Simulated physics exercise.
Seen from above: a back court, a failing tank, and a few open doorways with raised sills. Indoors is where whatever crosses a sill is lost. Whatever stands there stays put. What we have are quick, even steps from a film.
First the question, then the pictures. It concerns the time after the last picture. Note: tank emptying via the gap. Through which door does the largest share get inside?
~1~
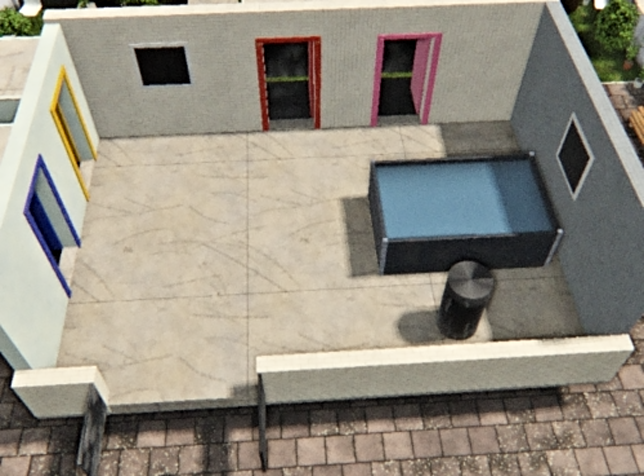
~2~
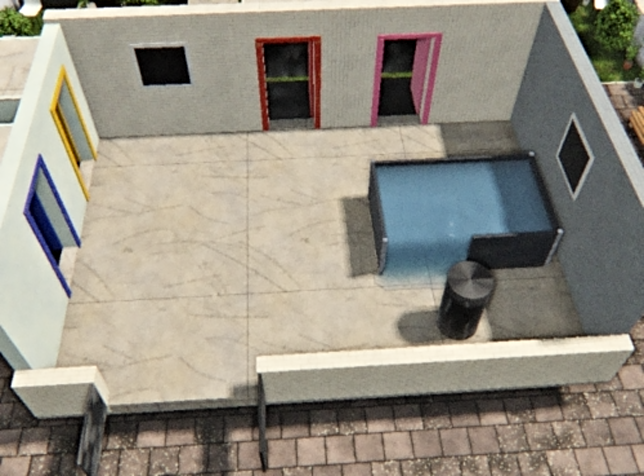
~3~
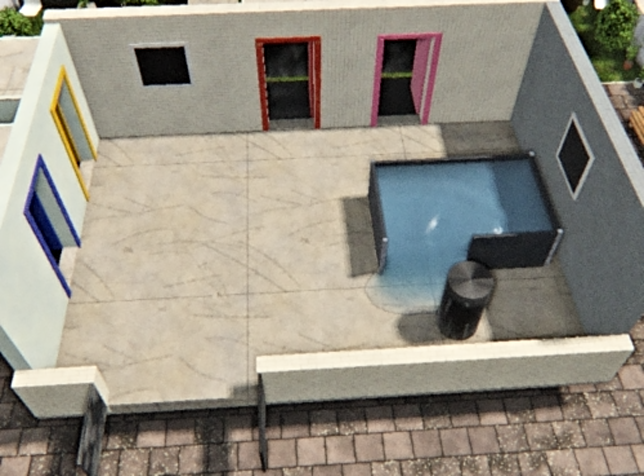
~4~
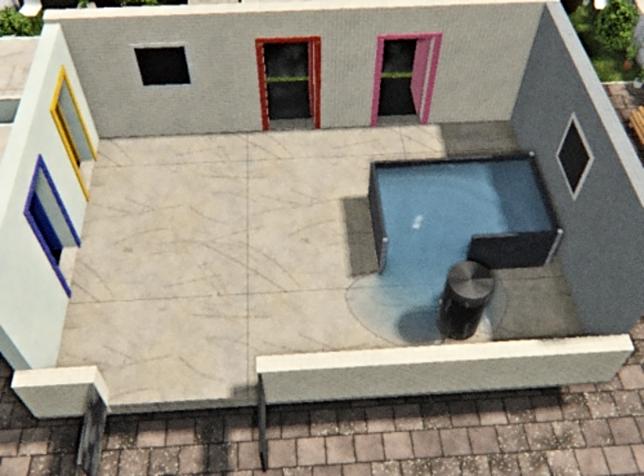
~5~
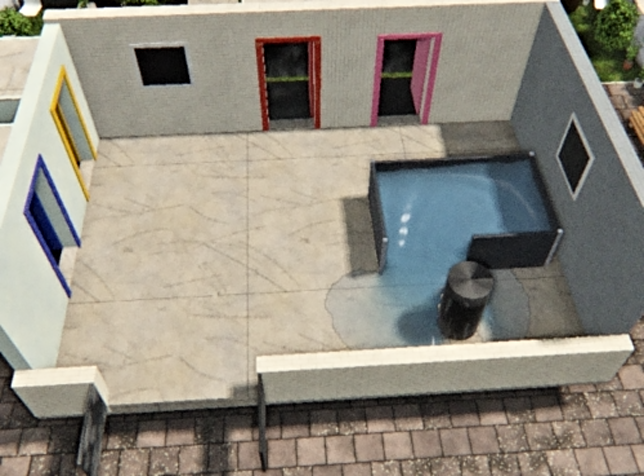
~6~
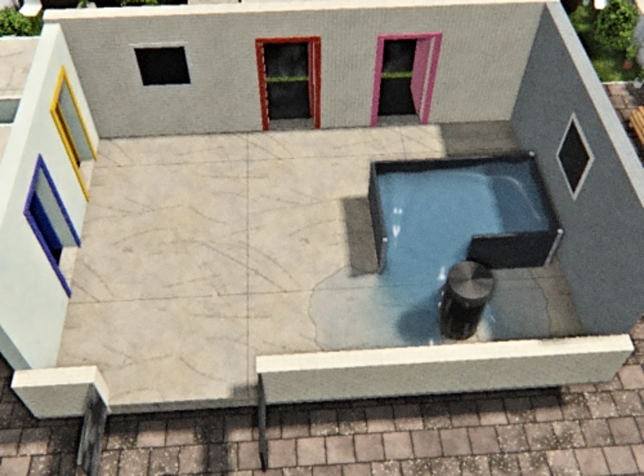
The blue one.
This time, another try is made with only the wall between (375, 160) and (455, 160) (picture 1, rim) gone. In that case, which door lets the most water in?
The pink door.
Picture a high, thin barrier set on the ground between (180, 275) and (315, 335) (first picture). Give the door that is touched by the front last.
The one in red is reached last.
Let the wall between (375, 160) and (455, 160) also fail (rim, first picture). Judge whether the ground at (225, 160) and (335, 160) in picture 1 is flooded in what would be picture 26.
Point one soaked, point two soaked.
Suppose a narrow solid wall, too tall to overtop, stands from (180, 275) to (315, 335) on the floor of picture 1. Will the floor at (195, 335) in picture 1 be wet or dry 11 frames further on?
It would be submerged.
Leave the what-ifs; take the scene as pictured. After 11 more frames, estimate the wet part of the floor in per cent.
Estimated share: Around 35 %.
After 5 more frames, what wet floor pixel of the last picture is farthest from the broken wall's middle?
Pixel estimate: (225, 382).
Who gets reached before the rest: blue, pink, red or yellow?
It is the blue one.
A moment on, water covers 20 % of the floor; blue door not reached, red door not reached, pink door not reached, yellow door not reached.
Next, water covers 35 % of the floor; blue door not reached, red door not reached, pink door not reached, yellow door not reached.
Then, water covers 50 % of the floor; blue door some in, red door not reached, pink door not reached, yellow door not reached.
Later, water covers 70 % of the floor; blue door a lot in, red door not reached, pink door wet at the sill, nothing in, yellow door wet at the sill, nothing in.
In the end, water covers 95 % of the floor; blue door a lot in, red door wet at the sill, nothing in, pink door a trickle in, yellow door some in; the blue door has let in the most.
